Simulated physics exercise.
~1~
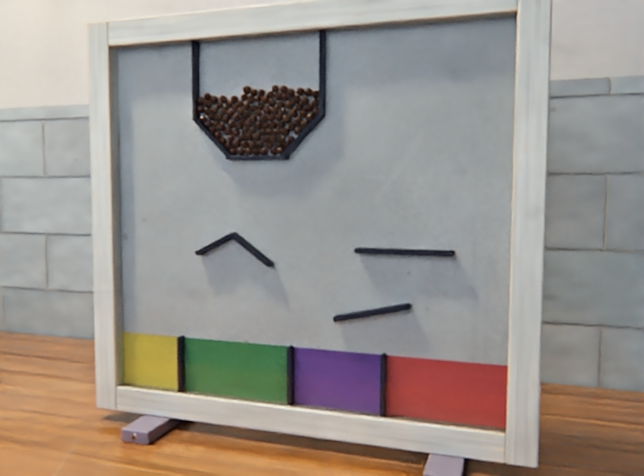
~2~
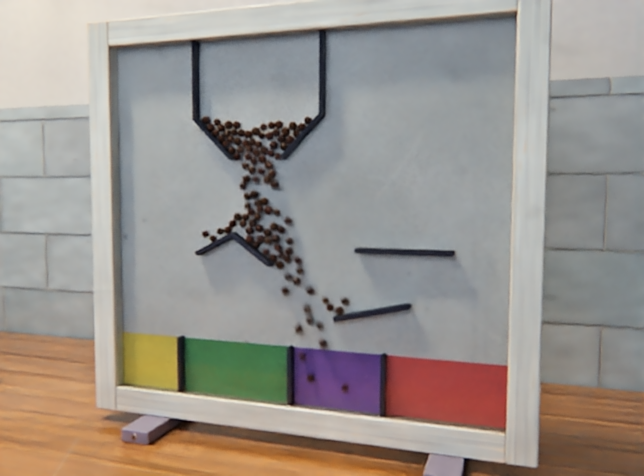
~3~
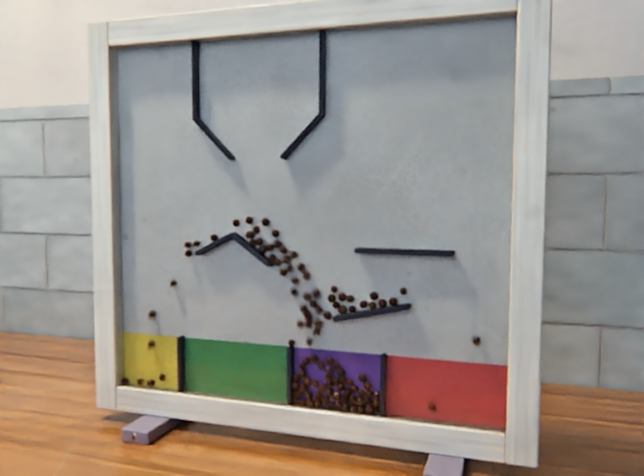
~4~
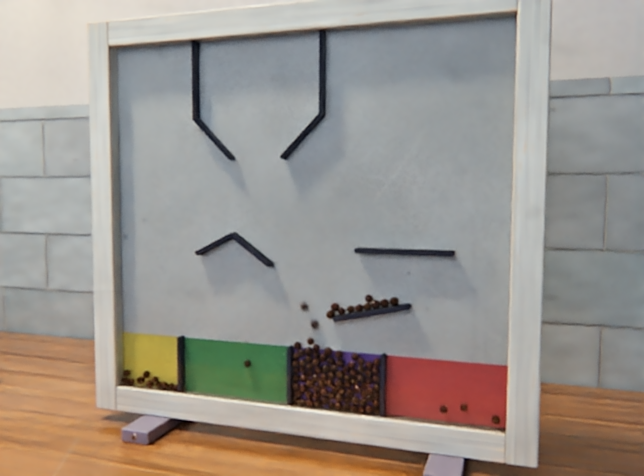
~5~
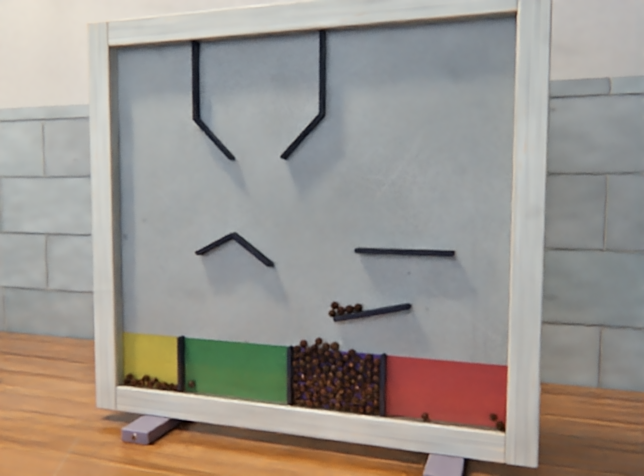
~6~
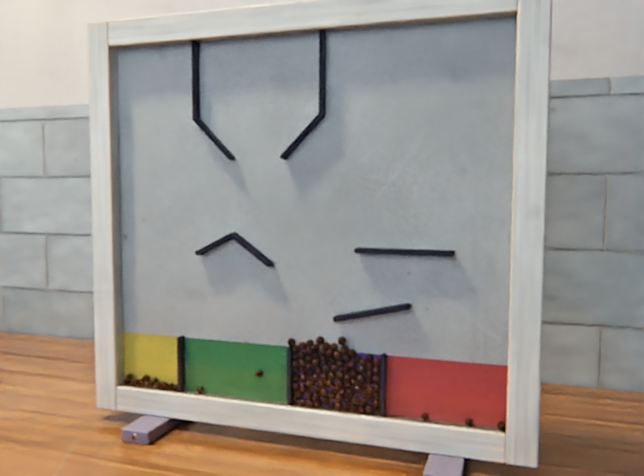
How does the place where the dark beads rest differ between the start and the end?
At the start the beads are all held in the hopper at the top. By the end they lie in the bins at the bottom, with most of them heaped in the purple one.
